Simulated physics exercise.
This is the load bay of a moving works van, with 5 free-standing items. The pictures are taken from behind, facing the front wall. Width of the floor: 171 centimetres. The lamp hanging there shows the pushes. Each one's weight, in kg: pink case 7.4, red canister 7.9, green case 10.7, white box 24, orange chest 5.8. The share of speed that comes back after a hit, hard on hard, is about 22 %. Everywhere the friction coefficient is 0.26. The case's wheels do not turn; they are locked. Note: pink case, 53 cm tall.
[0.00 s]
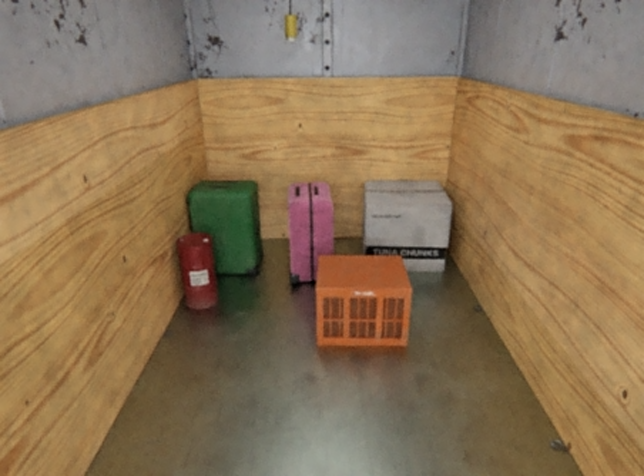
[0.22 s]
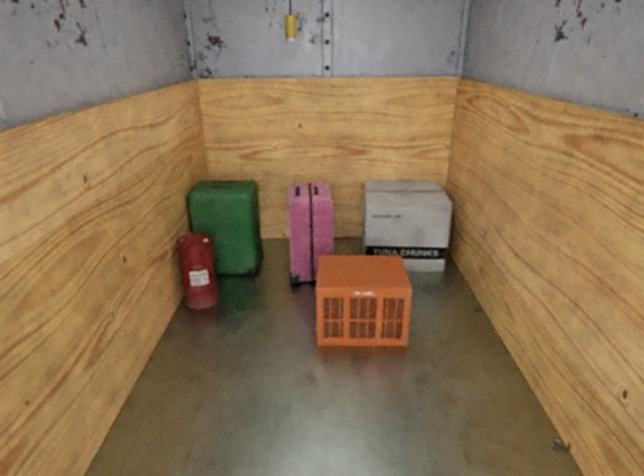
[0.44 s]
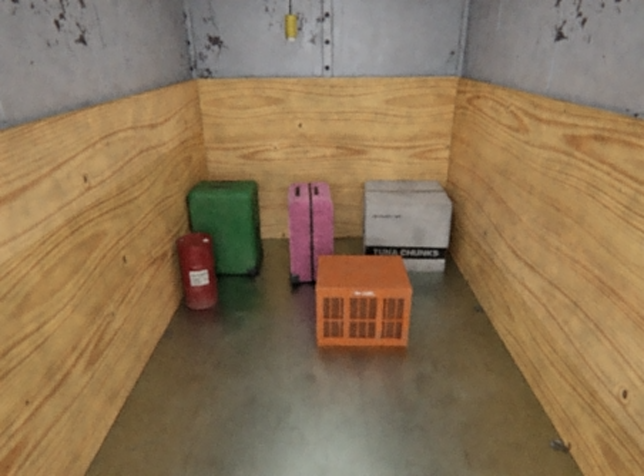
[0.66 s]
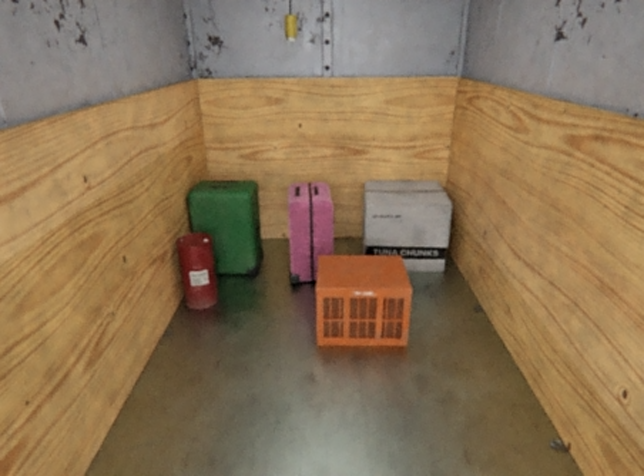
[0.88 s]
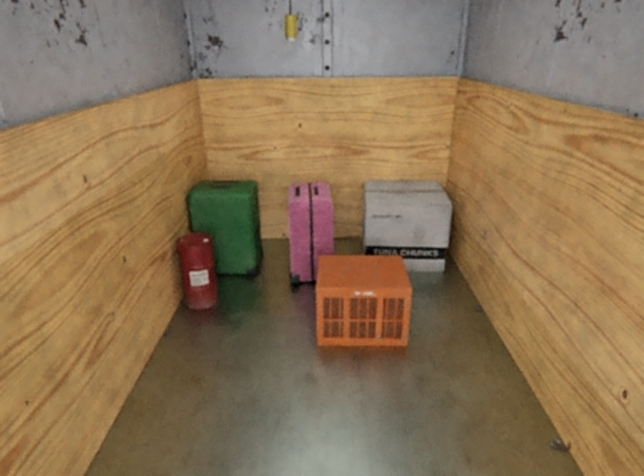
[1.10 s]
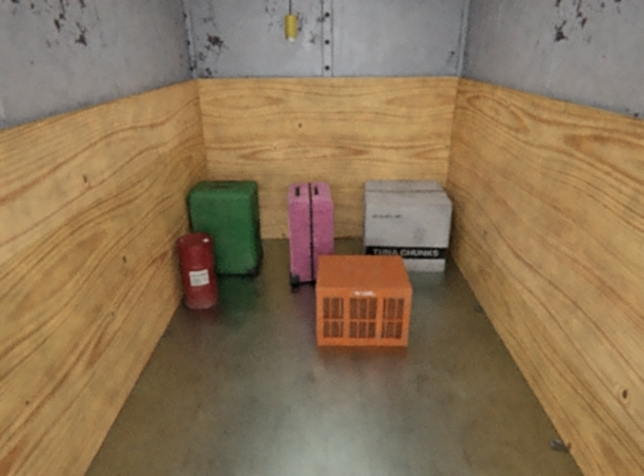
Nothing moved that I saw: the green and pink cases, red canister, white box and orange chest all stayed in place on the bare floor of the van's wood-lined load bay.
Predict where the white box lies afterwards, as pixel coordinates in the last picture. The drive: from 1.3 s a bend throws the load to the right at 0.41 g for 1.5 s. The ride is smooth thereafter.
Roughly (416, 224) in the last picture.
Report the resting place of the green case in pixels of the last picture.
Its middle settles close to pixel (307, 228).
After 1.90 s, push 0.41 g right; white box slid 9 cm near (416, 224); green case slid 12 cm; pink case slid 12 cm.
After 2.10 s, push 0.41 g right; white box slid 9 cm near (416, 224); pink case slid 26 cm; green case slid 26 cm.
After 2.30 s, push 0.41 g right; white box slid 9 cm near (416, 224); red canister slid 47 cm; green case slid 47 cm.
After 2.70 s, push 0.16 g right; white box slid 9 cm near (416, 224); red canister slid 104 cm; orange chest slid 47 cm.
At rest (3.6 s), not toppled but over 15 cm from the start, pink case, red canister, green case and orange chest; white box in place, give or take 15 cm. Seen from the same camera at the end, white box near (416, 224).
